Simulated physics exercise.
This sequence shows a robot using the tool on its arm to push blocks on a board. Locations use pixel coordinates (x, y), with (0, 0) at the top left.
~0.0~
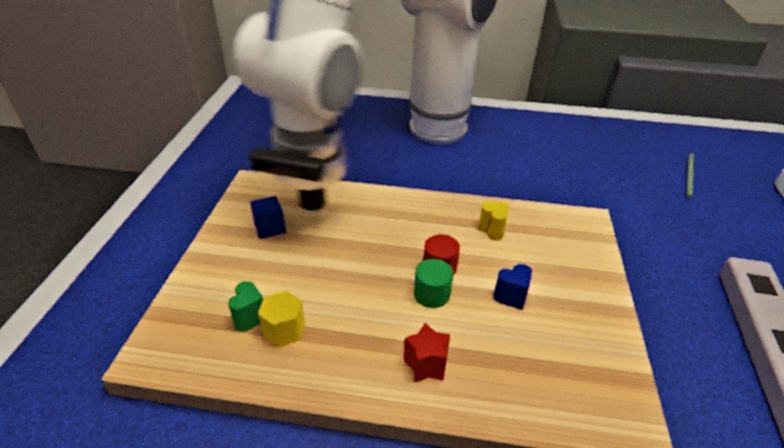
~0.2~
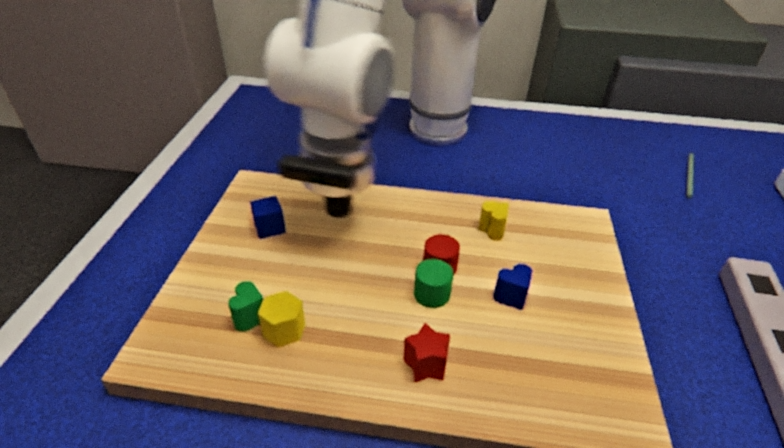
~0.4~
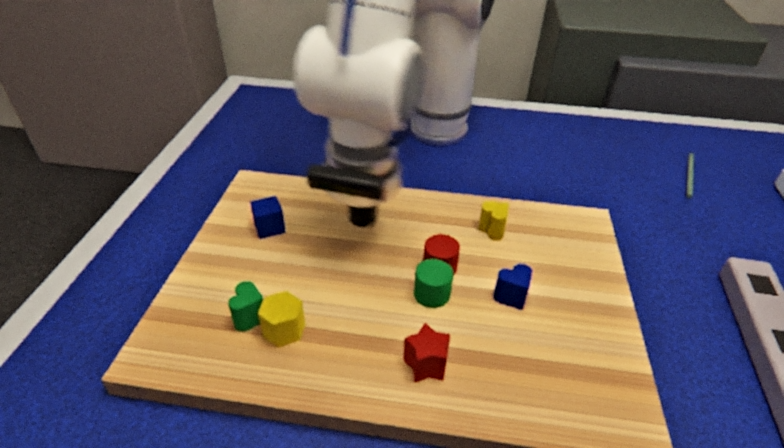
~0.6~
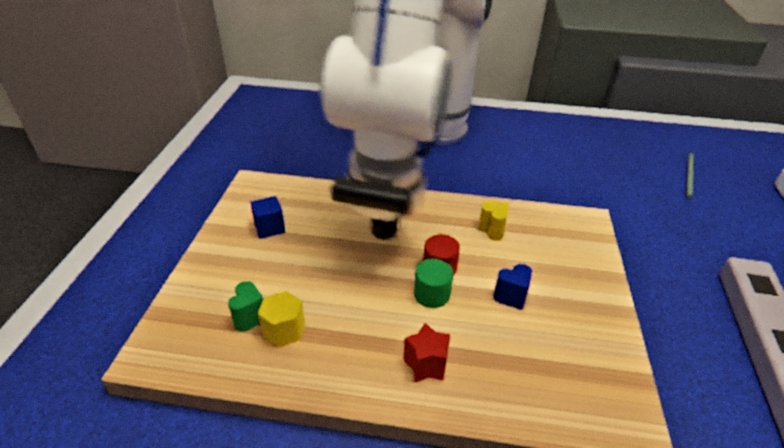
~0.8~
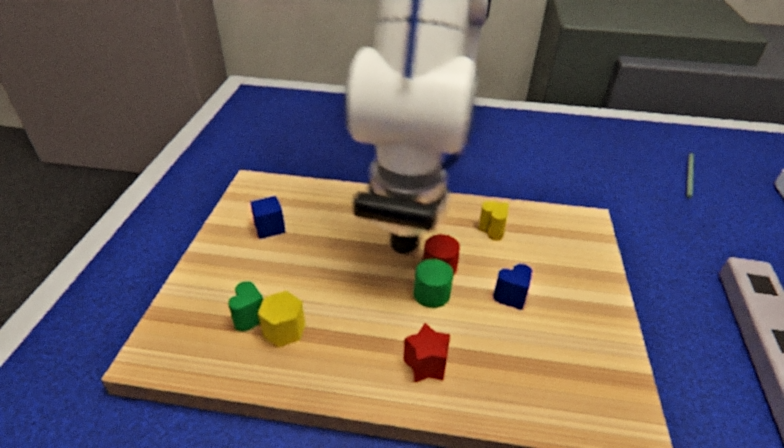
On a wooden board set on a blue table, a white robot arm moved its dark tool rightward and slightly nearer, from beside the blue cube to beside the red disc, while the coloured blocks stayed still.
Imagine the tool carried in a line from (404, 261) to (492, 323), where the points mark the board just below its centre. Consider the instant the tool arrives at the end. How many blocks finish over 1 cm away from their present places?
Count: 2.
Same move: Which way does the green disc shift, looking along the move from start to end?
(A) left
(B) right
B
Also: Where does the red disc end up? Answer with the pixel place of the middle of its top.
Somewhere near (476, 254).
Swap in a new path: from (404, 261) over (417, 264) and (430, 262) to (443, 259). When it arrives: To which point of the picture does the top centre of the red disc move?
It ends at (476, 248).
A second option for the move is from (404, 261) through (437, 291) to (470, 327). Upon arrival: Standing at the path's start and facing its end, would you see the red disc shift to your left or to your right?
Shifts left.
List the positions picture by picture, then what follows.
Tool's lower end (313, 203); green disc (435, 272); red disc (442, 245); blue heart (518, 274), in the first frame.
Tool (339, 210); blocks still, in the second frame.
Tool (363, 219); blocks still, in the third frame.
Tool (385, 231); blocks still, in the fourth frame.
Tool (405, 245); green disc (435, 272); red disc (442, 245); blue heart (518, 274), in the fifth frame.
What follows on the original path. One third of the way, tool (433, 264); green disc (442, 281); red disc (465, 251).
Two thirds of the way, tool (463, 285); green disc (455, 302); red disc (476, 254).
At the end, tool (495, 308); green disc (460, 309); red disc (476, 254); blue heart still.
